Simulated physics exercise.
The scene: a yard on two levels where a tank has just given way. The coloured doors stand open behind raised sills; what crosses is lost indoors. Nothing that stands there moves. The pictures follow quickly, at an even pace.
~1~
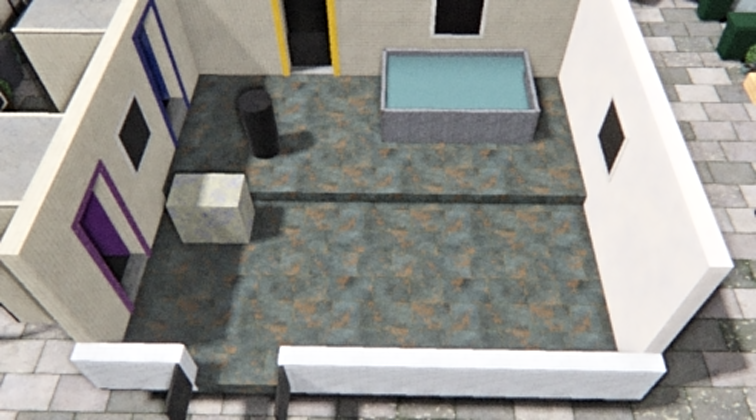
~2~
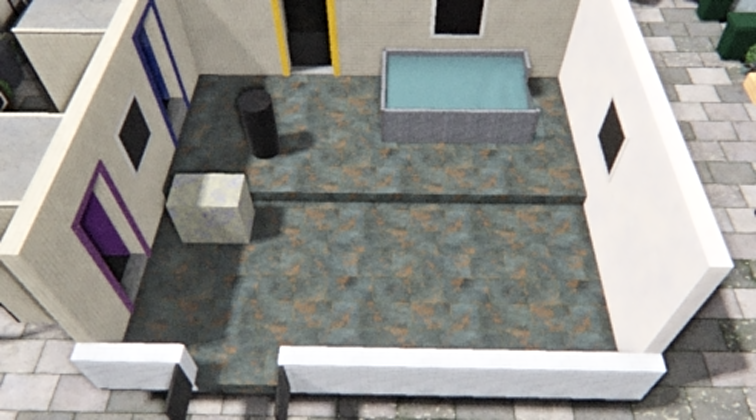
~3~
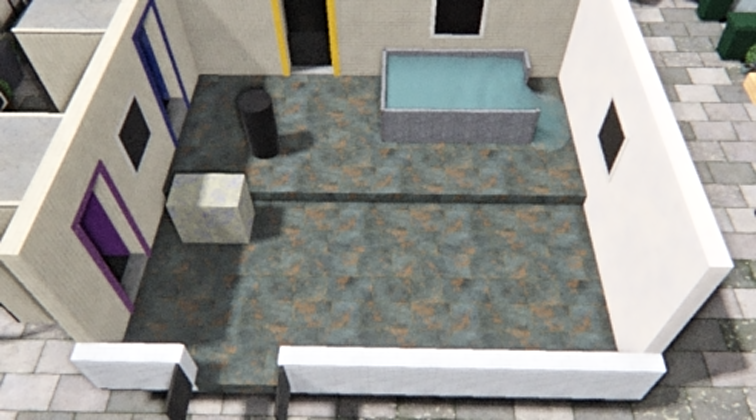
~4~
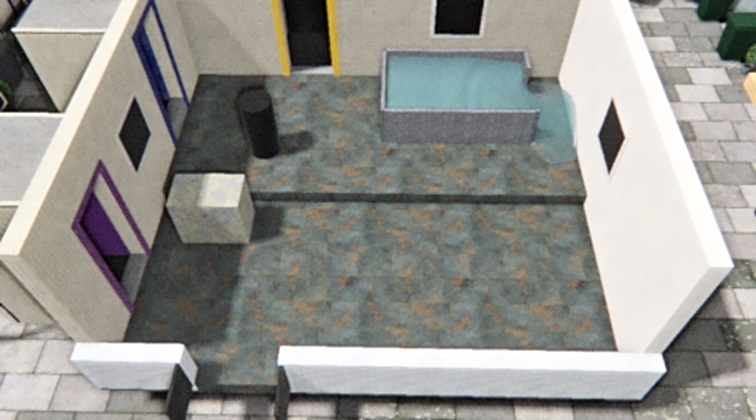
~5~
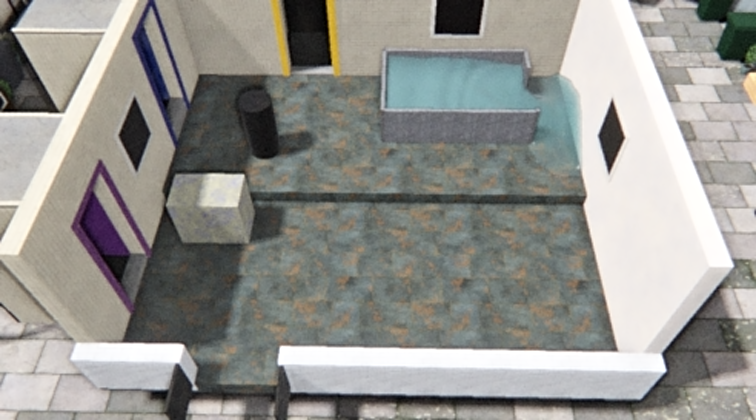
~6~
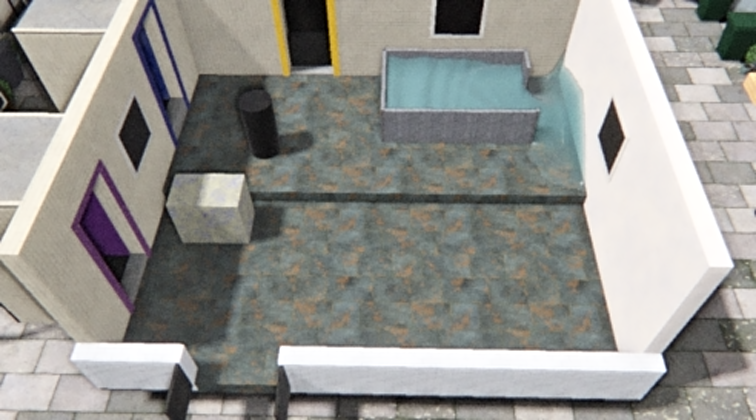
Water pours from the tank's right side and spreads along the right wall.
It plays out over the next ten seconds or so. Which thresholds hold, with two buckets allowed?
One by one: The purple door admits no more than that; the blue door admits no more than that; the yellow door admits no more than that.
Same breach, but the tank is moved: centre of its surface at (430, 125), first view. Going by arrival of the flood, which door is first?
I say the yellow-painted one.
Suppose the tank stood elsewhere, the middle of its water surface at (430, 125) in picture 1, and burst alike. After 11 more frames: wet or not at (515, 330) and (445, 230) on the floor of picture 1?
In turn: Flooded, not flooded.
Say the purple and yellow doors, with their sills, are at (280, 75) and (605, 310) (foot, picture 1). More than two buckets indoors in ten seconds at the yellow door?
One by one: Yellow takes more.
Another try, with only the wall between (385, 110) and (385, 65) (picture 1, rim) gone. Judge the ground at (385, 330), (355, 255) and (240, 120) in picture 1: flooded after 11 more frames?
In that order: Clear, free of water, flooded.
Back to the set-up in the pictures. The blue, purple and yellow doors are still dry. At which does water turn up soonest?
The door marked yellow.
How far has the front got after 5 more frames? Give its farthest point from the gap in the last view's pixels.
At about (603, 297).
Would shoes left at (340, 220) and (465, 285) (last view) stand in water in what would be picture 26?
As listed: Clear, wet.
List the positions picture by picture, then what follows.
The open tank at (457, 82) is whole and still, in the first frame.
The front is at a hidden place, out from the gap at (526, 109), in the second frame.
Water pours out at (526, 111) and has run to (561, 104), in the third frame.
Water pours out at (526, 112) and has run to (576, 157), in the fourth frame.
Water pours out at (526, 112) and has run to (581, 174), in the fifth frame.
Water pours out at (526, 112) and has run to (584, 188), in the sixth frame.
A moment on, water covers 15 % of the floor; the purple door not reached, the blue door not reached, the yellow door not reached.
Next, water covers 30 % of the floor; the purple door not reached, the blue door not reached, the yellow door wet at the sill, nothing in.
Then, water covers 50 % of the floor; the purple door not reached, the blue door not reached, the yellow door wet at the sill, nothing in.
Later, water covers 75 % of the floor; the purple door wet at the sill, nothing in, the blue door wet at the sill, nothing in, the yellow door wet at the sill, nothing in.
In the end, water covers 80 % of the floor; the purple door wet at the sill, nothing in, the blue door wet at the sill, nothing in, the yellow door wet at the sill, nothing in.
